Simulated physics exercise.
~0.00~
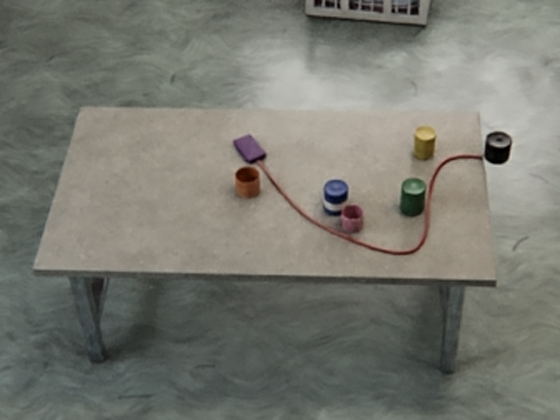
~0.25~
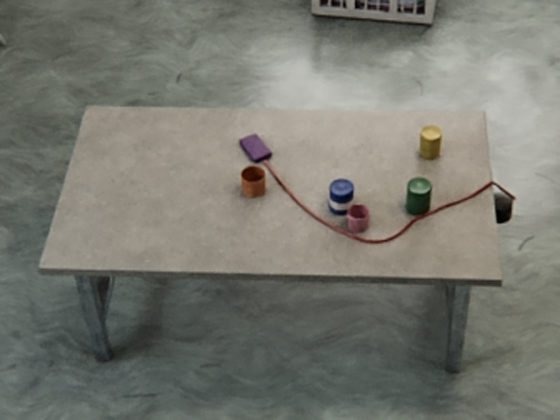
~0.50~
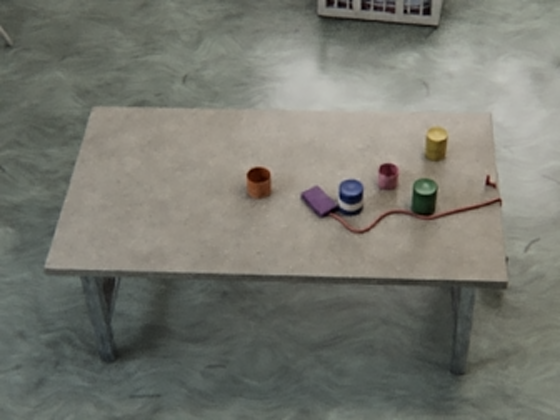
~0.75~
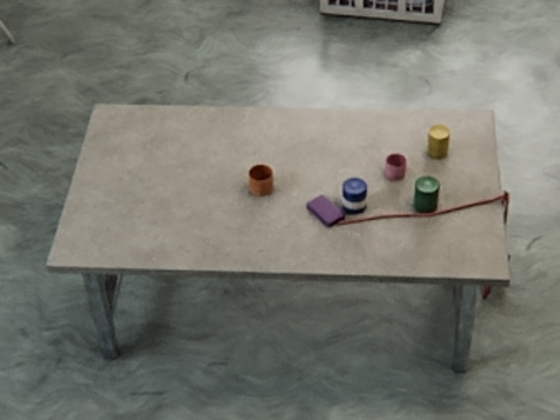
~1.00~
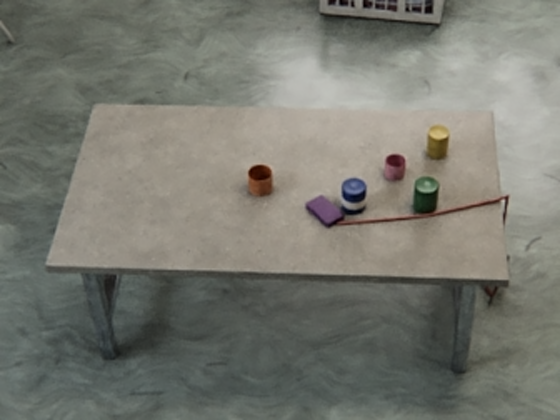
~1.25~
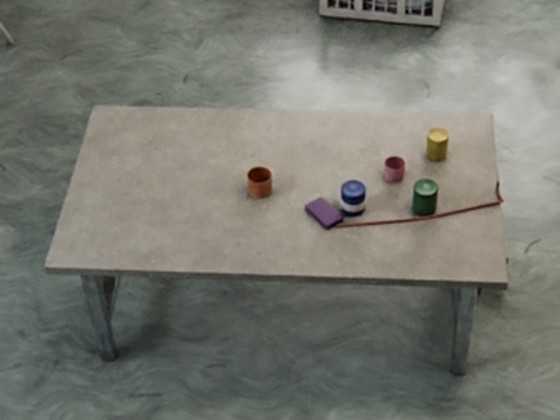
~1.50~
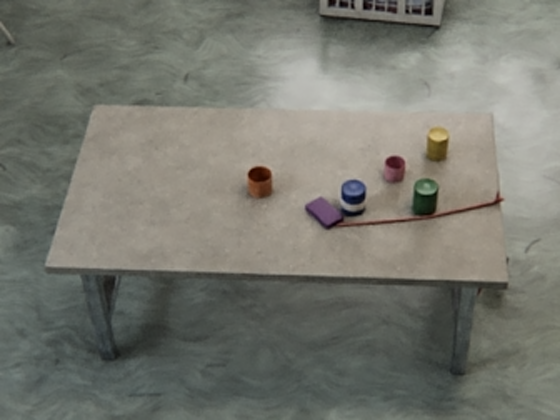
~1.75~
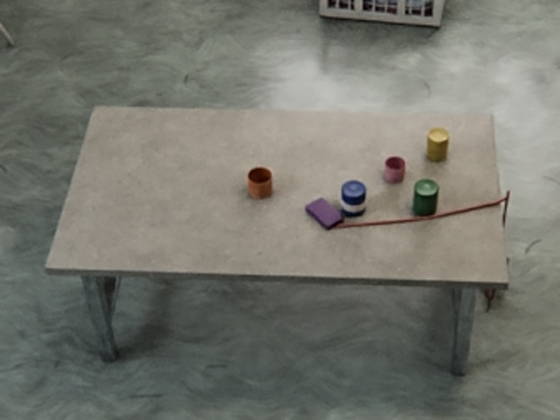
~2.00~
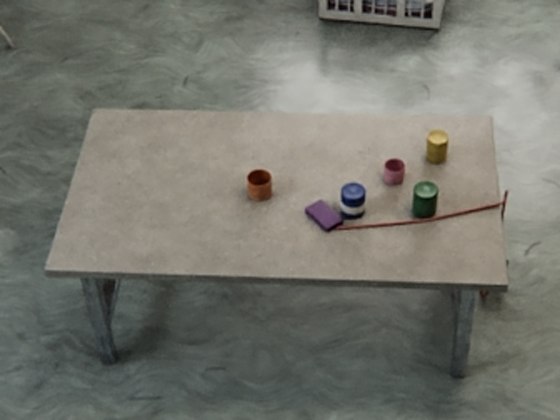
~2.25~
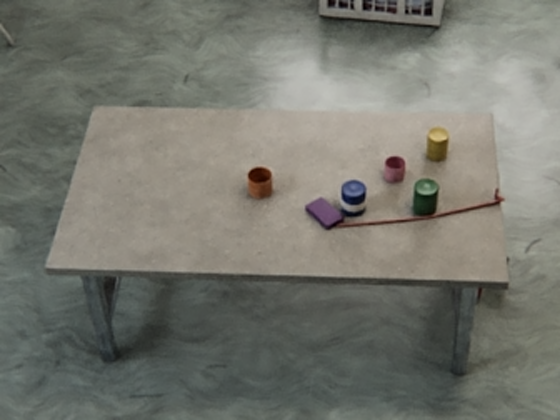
On a table, a falling speaker's cable drags a phone, which stops by a blue canister.
